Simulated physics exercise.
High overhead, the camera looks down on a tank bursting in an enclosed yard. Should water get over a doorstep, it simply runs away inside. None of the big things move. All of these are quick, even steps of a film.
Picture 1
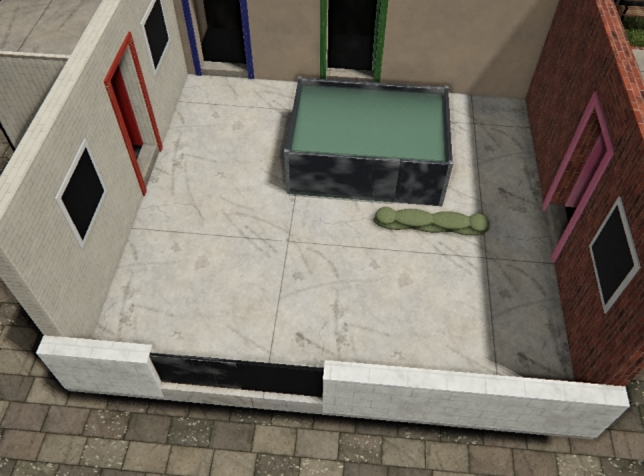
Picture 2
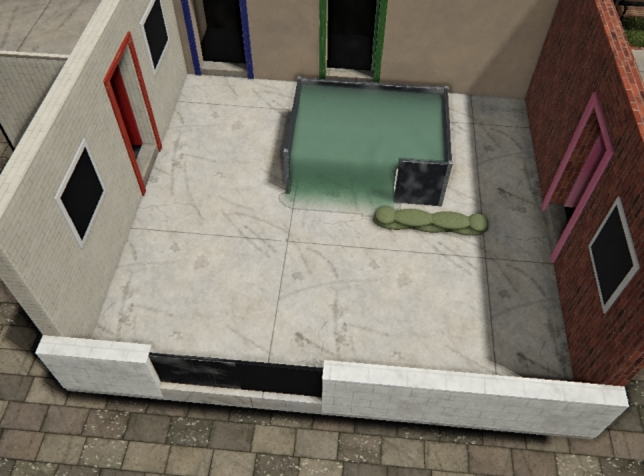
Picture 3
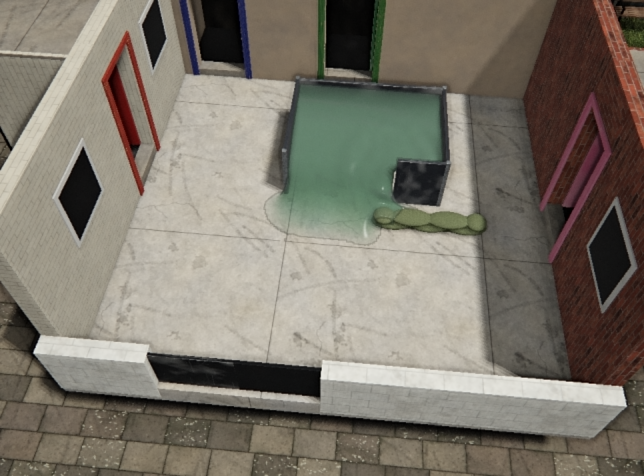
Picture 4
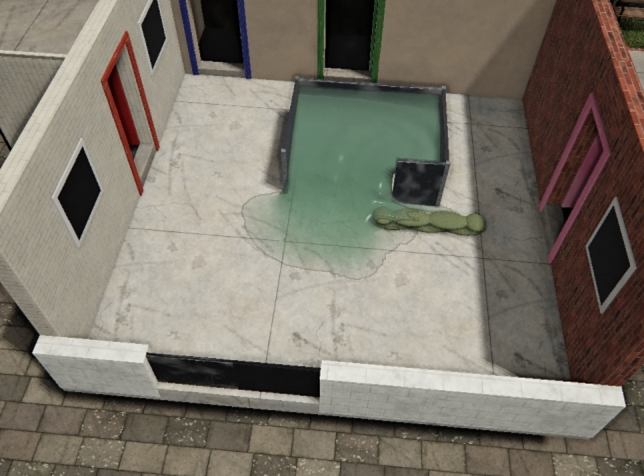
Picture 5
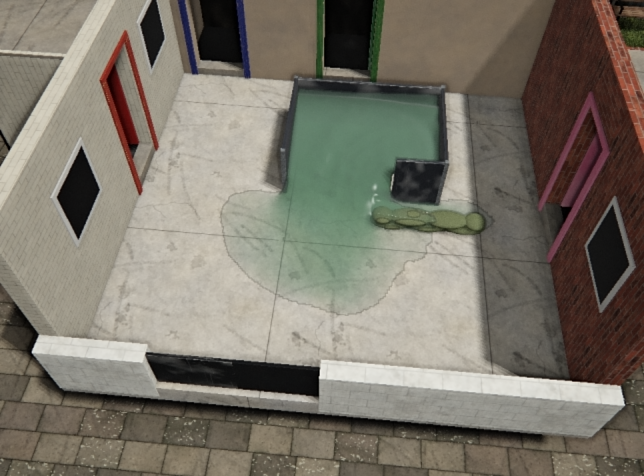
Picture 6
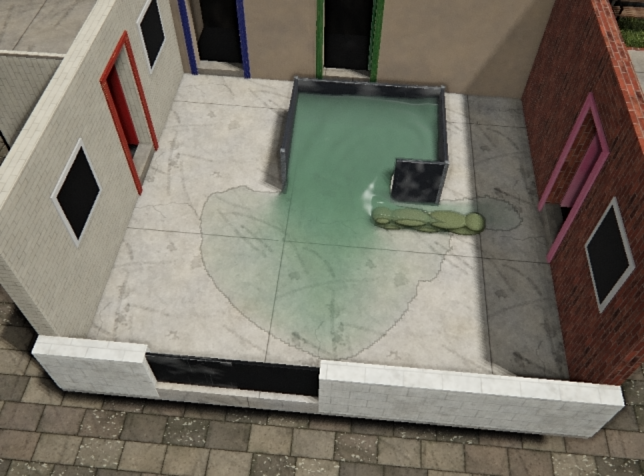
At the start, a dark-sided tank of green water stands whole and still in a walled yard. Part of its front opens, and water pours out through the gap. The pool spreads across the pale floor toward the low front wall, also washing around a lumpy green hedge-like shape.
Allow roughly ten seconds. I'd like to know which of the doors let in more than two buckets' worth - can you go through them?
Outcome: The pink door will most likely not exceed two buckets. The red door will most likely not exceed two buckets. The green door will most likely not exceed two buckets. The blue door will most likely not exceed two buckets.
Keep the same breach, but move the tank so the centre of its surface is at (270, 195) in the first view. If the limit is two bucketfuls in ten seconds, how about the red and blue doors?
Briefly, the red door stays within the limit and the blue door overshoots.
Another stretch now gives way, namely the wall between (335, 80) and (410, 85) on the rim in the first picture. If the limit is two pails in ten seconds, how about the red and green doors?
Briefly, red door remains below the line and green door crosses the line.
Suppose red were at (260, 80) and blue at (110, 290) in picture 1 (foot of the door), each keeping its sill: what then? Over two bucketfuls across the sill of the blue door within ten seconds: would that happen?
Note - blue door ends up higher.
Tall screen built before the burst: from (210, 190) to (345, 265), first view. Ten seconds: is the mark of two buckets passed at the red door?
Here's how it goes: The red door remains below.
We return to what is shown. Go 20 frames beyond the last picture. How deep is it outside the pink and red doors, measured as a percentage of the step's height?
Near 60 per cent and 40 per cent, respectively.
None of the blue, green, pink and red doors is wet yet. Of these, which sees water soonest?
Result: The pink door is first.
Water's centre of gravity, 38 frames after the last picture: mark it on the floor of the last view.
Near pixel (336, 227).
A moment on, water covers 40 % of the floor; the pink door wet at the sill, nothing in, the red door not reached, the green door not reached, the blue door not reached.
Next, water covers 50 % of the floor; the pink door wet at the sill, nothing in, the red door not reached, the green door not reached, the blue door not reached.
Then, water covers 60 % of the floor; the pink door wet at the sill, nothing in, the red door wet at the sill, nothing in, the green door not reached, the blue door not reached.
Later, water covers 95 % of the floor; the pink door wet at the sill, nothing in, the red door wet at the sill, nothing in, the green door wet at the sill, nothing in, the blue door under two buckets in.
In the end, water covers 95 % of the floor; the pink door wet at the sill, nothing in, the red door wet at the sill, nothing in, the green door wet at the sill, nothing in, the blue door under two buckets in.
